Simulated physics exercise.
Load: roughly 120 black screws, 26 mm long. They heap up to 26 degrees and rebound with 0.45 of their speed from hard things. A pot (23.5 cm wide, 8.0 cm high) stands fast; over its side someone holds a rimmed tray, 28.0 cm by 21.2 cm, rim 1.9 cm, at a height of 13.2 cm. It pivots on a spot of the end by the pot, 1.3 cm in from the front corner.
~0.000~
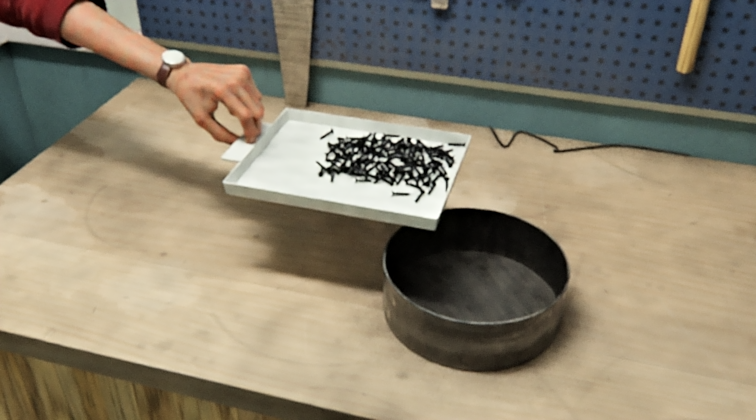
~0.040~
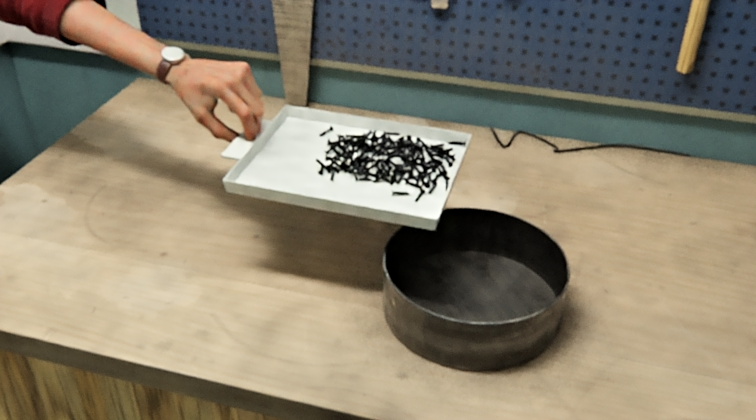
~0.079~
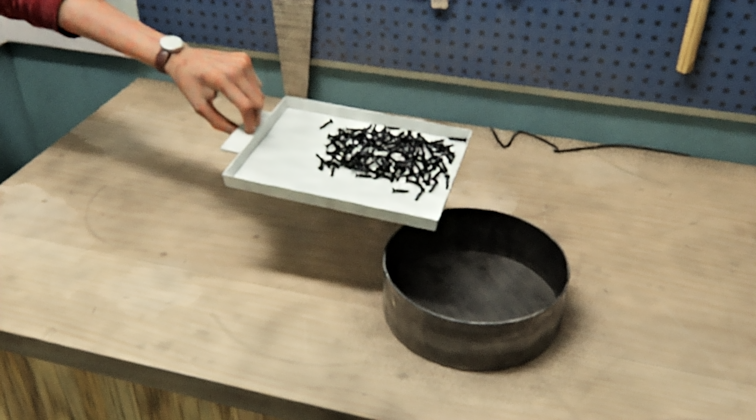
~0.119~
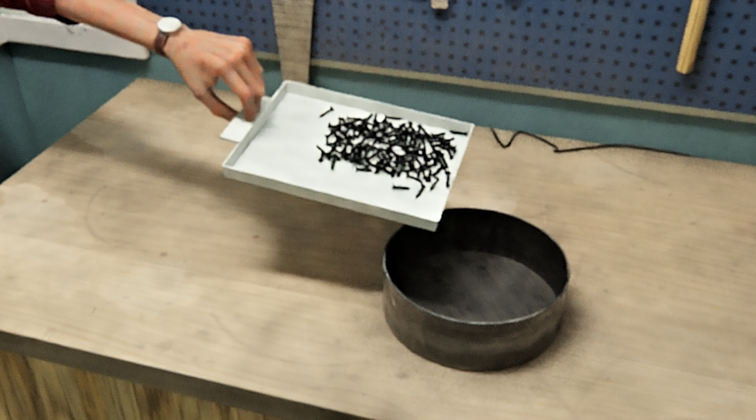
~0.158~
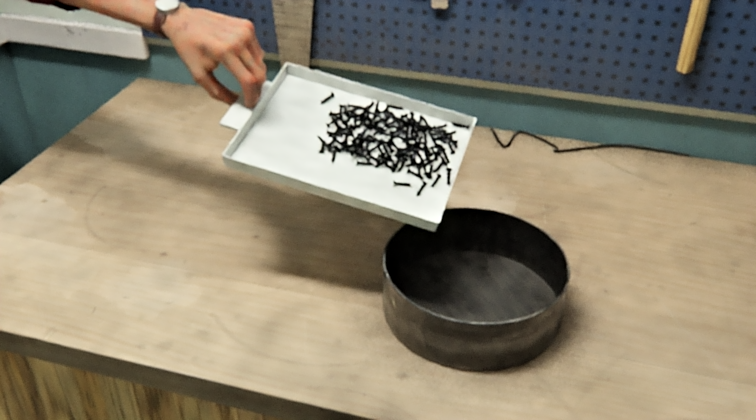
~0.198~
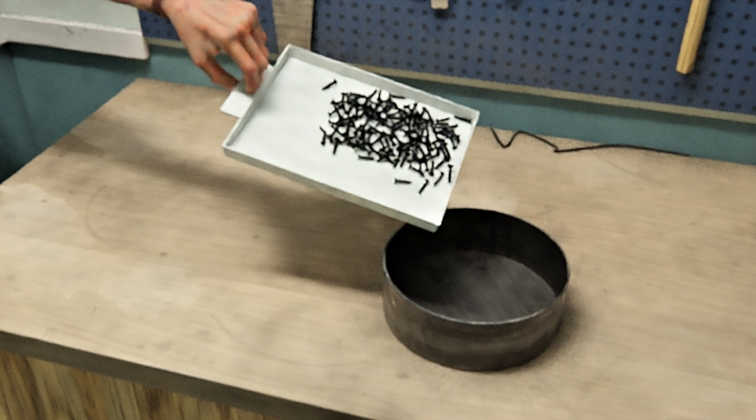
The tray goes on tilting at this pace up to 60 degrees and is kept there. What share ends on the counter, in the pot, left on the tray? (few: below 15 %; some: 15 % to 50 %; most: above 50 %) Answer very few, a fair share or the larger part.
On the counter: Very few; in the pot: The larger part; left on the tray: A fair share.
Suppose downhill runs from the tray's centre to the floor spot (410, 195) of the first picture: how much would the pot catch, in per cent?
About 55 per cent.
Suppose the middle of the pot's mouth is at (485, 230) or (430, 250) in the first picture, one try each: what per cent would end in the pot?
Some 30 and 65 per cent.
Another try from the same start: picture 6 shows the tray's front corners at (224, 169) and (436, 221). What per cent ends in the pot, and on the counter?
Pot 20, counter 10.
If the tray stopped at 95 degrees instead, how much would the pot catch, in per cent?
In that case some 100 per cent.
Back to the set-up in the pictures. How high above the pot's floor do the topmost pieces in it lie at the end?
Roughly 2.0 cm.
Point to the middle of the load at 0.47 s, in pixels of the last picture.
Near (435, 142).
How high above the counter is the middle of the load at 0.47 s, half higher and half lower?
About 22 cm.
After 0.36 s, tilt 41 degrees; the tray holds 100 %, the pot 0 %.
After 0.47 s, tilt 56 degrees; the tray holds 100 %, the pot 0 %.
Then, at 0.70 s, tilt 60 degrees; the tray holds 55 %, the pot 25 %.
By 1.8 s all is still; counter 0 %, pot 65 %, tray 35 %.
